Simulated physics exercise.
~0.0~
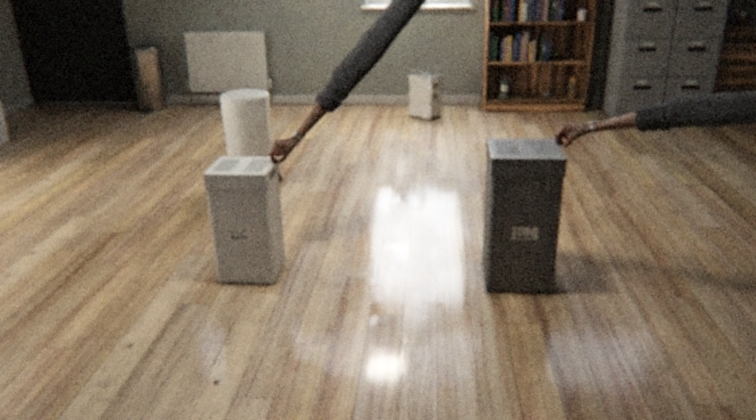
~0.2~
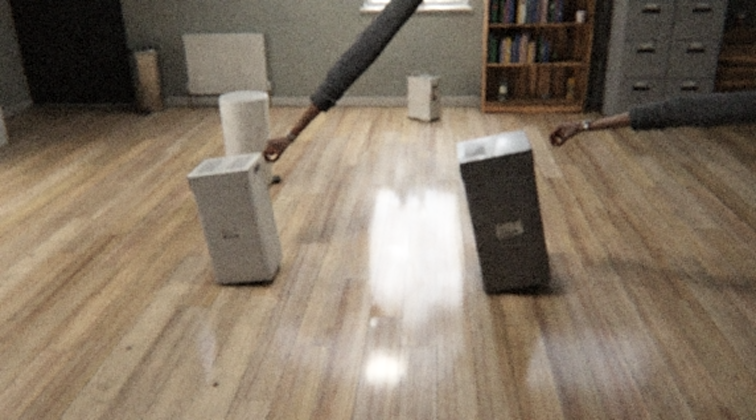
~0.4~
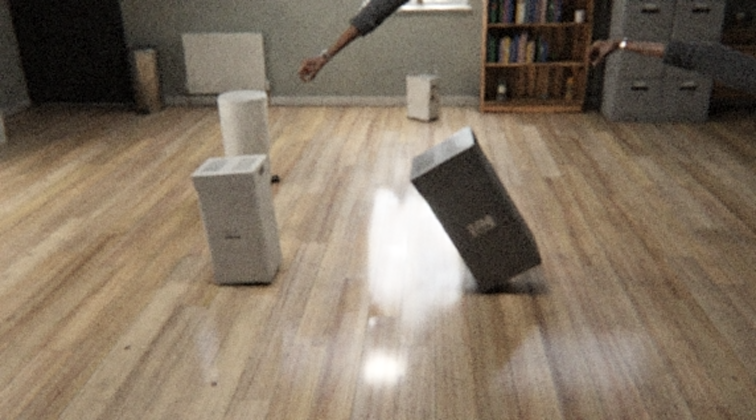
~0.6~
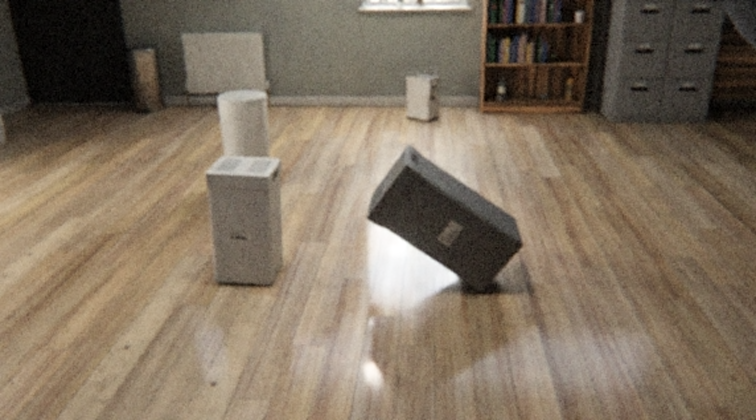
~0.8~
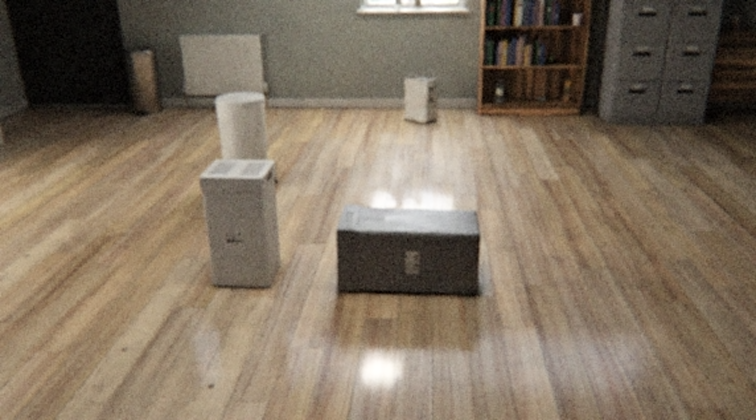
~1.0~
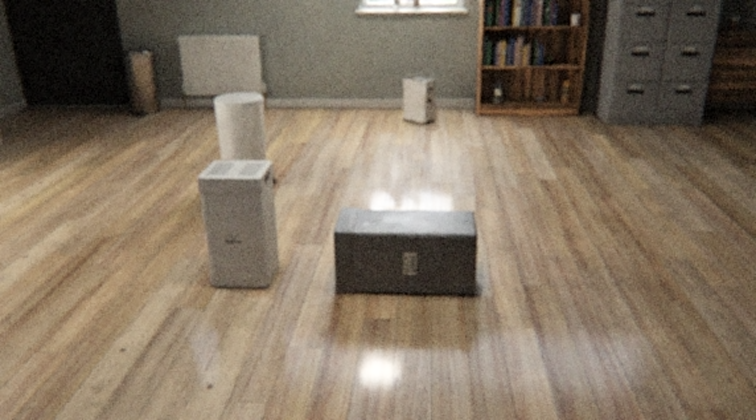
A white box and a dark grey box tilted to the left as two hands let go and drew away; the white one rocked back upright, while the grey one kept tipping until it lay on its side on the wooden floor.
